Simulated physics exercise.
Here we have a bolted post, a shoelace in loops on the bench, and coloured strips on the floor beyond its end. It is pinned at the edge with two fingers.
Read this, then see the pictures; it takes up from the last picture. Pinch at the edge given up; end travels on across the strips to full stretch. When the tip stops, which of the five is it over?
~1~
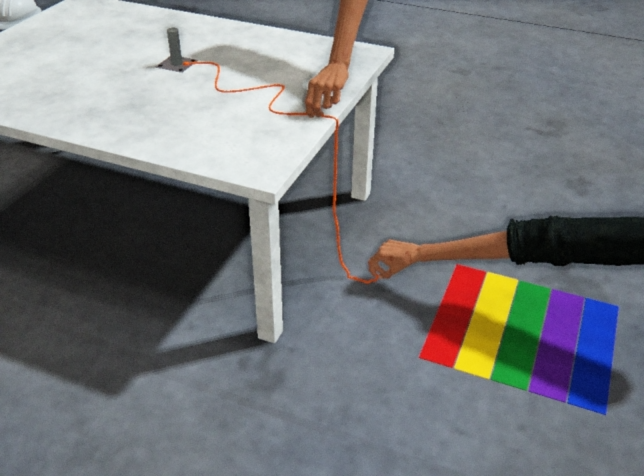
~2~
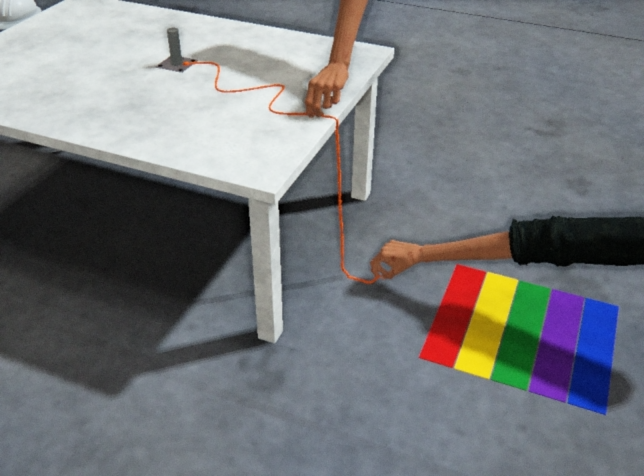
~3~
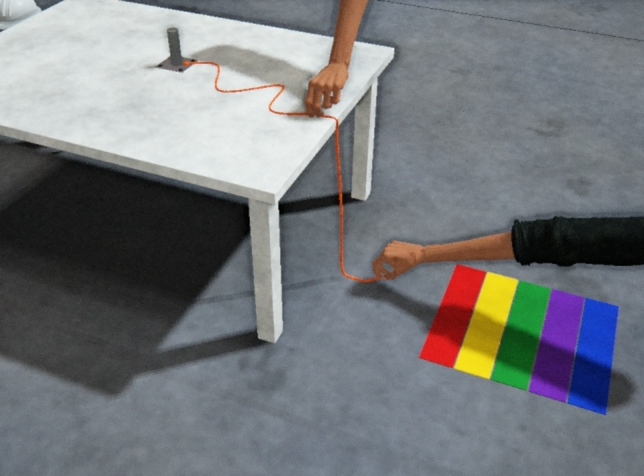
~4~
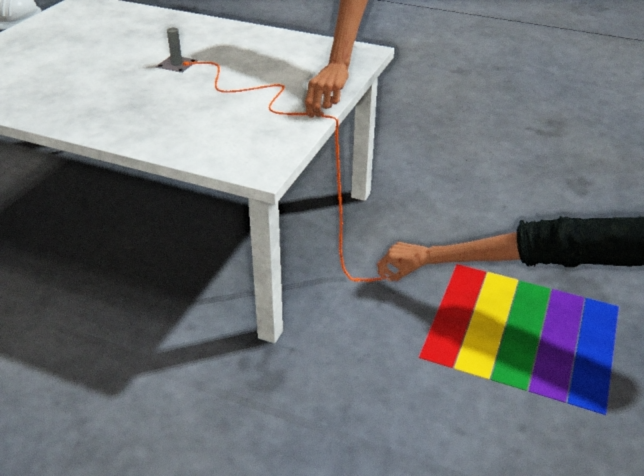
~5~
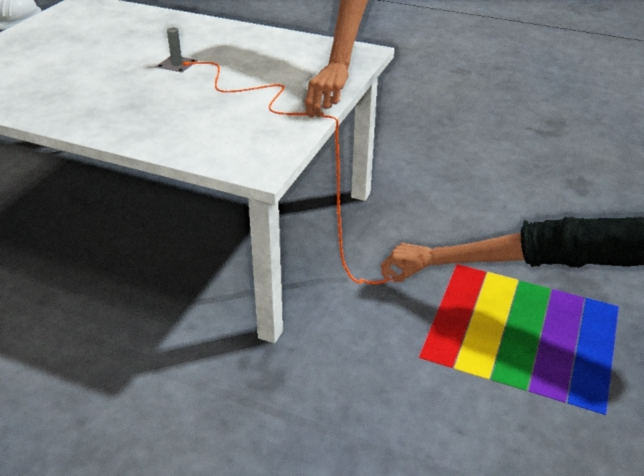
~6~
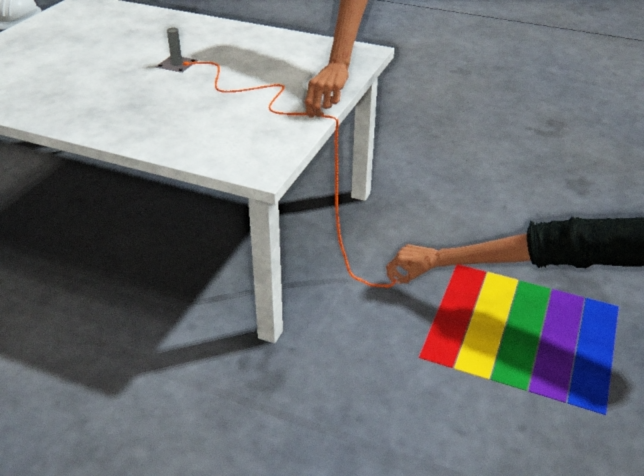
The blue one.
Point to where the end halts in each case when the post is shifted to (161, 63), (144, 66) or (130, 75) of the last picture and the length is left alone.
Near (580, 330); near (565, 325); near (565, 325).
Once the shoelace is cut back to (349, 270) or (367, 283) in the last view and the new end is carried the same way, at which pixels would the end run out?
(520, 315) and (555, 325).
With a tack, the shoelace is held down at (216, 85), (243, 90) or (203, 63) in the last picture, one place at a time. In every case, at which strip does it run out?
Try 1: Purple; try 2: Purple; try 3: Blue.
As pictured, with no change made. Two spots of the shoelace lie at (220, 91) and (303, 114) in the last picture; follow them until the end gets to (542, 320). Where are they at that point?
They sit at (259, 88) and (357, 166), in that order.
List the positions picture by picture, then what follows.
End (378, 275); red (443, 344); yellow (478, 354); green (514, 365); purple (552, 376); blue (590, 387), in the first picture.
End (380, 276); shoelace through (219, 67) (243, 91) (271, 103) (336, 126) (340, 197) (342, 263), in the second picture.
End (382, 276), in the third picture.
End (387, 277); shoelace through (219, 67) (243, 91) (271, 103) (336, 126) (340, 197) (342, 262), in the fourth picture.
End (391, 278), in the fifth picture.
End (396, 280); shoelace through (219, 67) (243, 91) (271, 103) (336, 126) (337, 197) (347, 262), in the sixth picture.
Soon after, end near (542, 320); over green.
Then, end near (579, 330); over purple.
At full stretch, end near (602, 337); over blue. Over blue.
